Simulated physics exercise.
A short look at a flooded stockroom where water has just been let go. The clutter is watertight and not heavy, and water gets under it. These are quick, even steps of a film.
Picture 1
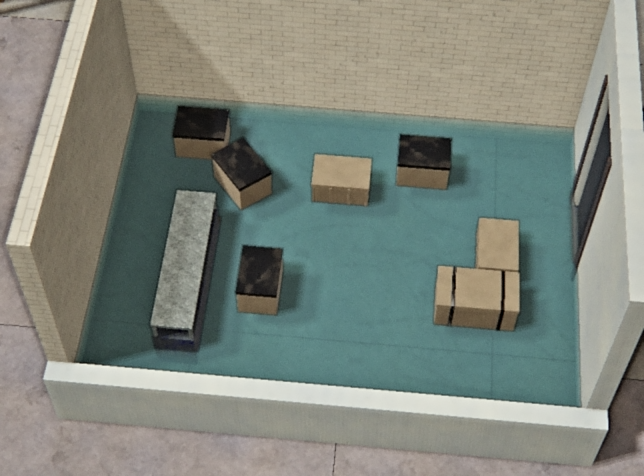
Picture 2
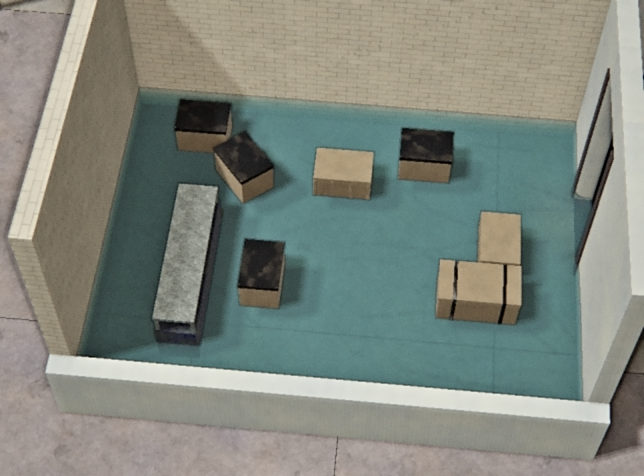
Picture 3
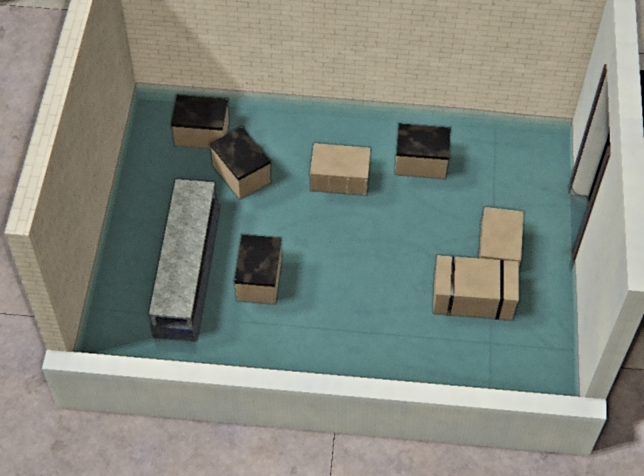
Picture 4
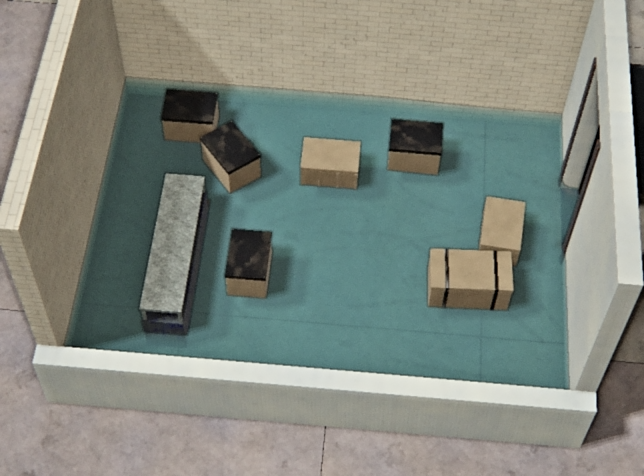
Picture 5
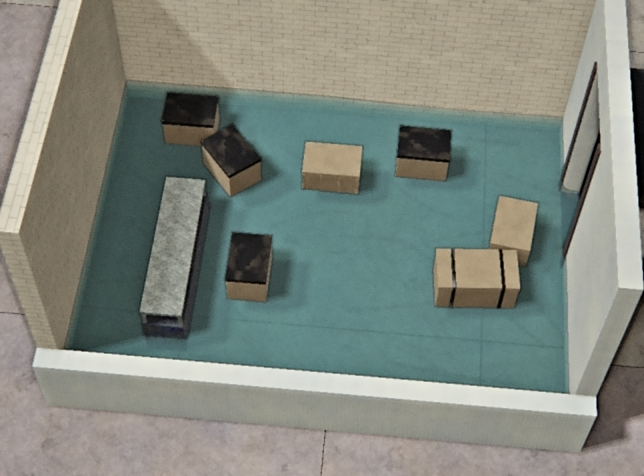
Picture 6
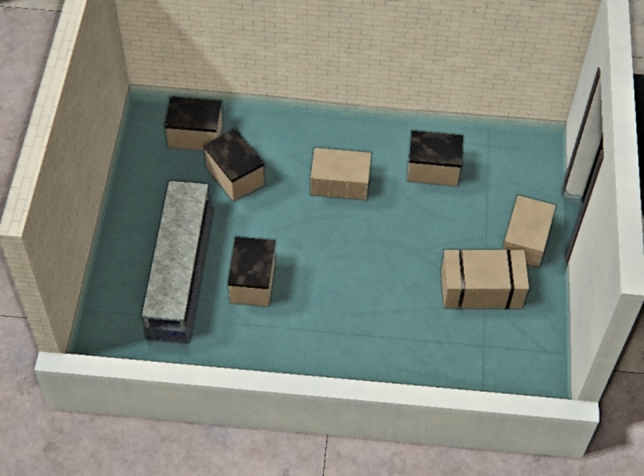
In a walled room with a flooded, blue-green floor, several boxes and a long grey-topped block barely shifted, then a plain tan box at the right turned slightly and drifted a little farther right.
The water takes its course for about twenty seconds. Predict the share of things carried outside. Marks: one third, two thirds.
Share: Between one and two thirds.
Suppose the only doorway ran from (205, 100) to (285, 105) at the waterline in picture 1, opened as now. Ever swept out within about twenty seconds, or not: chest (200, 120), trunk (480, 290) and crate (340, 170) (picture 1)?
One after the other: Washed out, left behind, yes.
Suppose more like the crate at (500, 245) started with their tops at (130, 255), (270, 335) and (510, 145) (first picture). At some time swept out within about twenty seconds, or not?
In that order: Still in, still in, through.
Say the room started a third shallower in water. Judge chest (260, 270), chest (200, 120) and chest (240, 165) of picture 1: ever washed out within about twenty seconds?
In turn: Kept in, left behind, left behind.
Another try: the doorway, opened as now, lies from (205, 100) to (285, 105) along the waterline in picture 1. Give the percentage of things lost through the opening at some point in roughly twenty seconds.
About 70 per cent.
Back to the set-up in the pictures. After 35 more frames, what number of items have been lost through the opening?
4 of them.
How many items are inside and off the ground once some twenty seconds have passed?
3 of them.
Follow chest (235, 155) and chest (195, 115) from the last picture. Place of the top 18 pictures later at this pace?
Roughly at (288, 171) and (241, 119).
A moment on, 1 of 7 are out; 6 afloat.
Next, 2 of 7 are out; 5 afloat.
Later, 4 of 7 are out; 3 afloat.
In the end, 4 of 7 are out; 3 afloat.
